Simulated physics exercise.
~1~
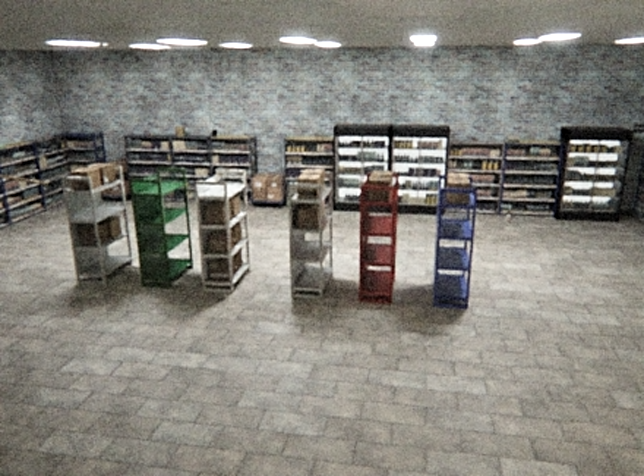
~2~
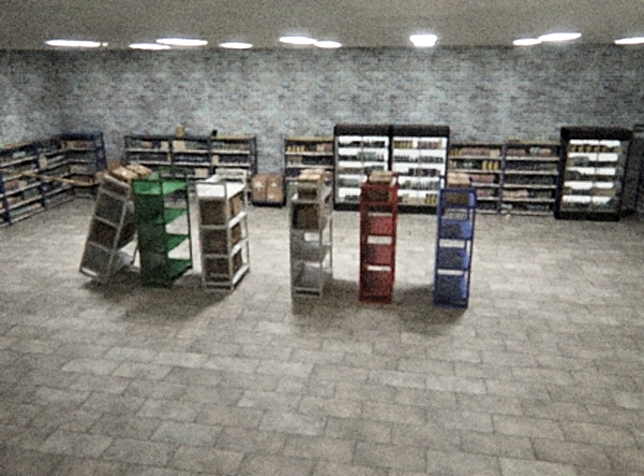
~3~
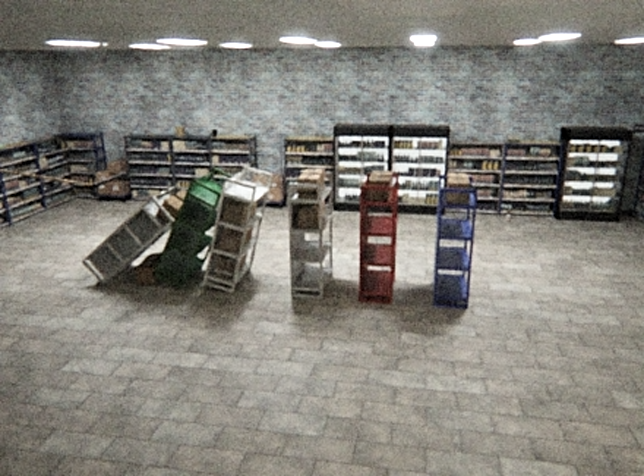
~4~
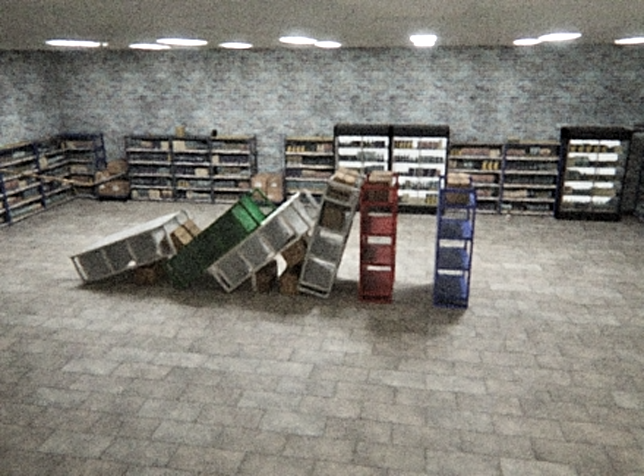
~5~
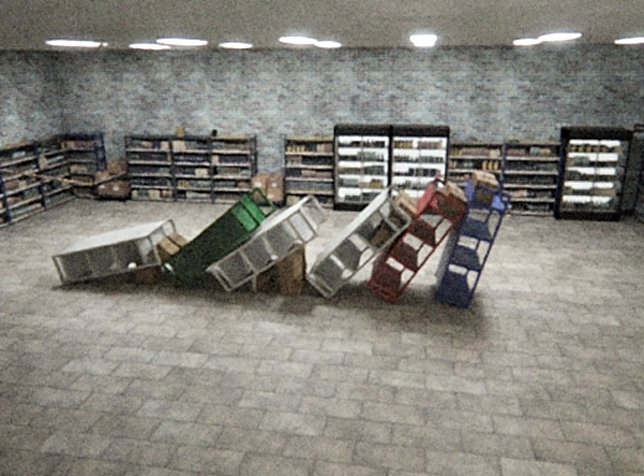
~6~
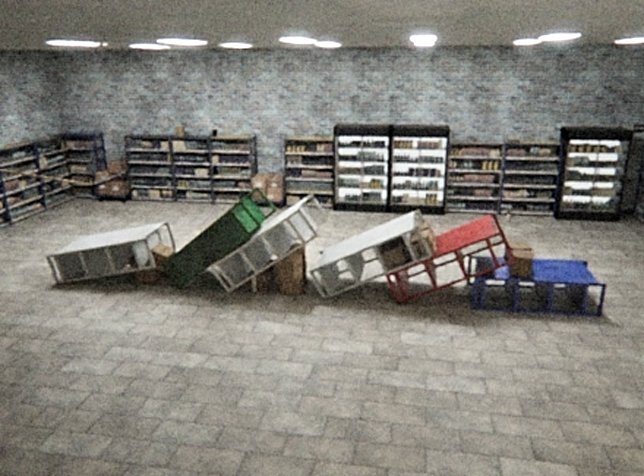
Six shelving racks toppling rightward one after another across a store floor, the blue one ending flat and the others leaning.
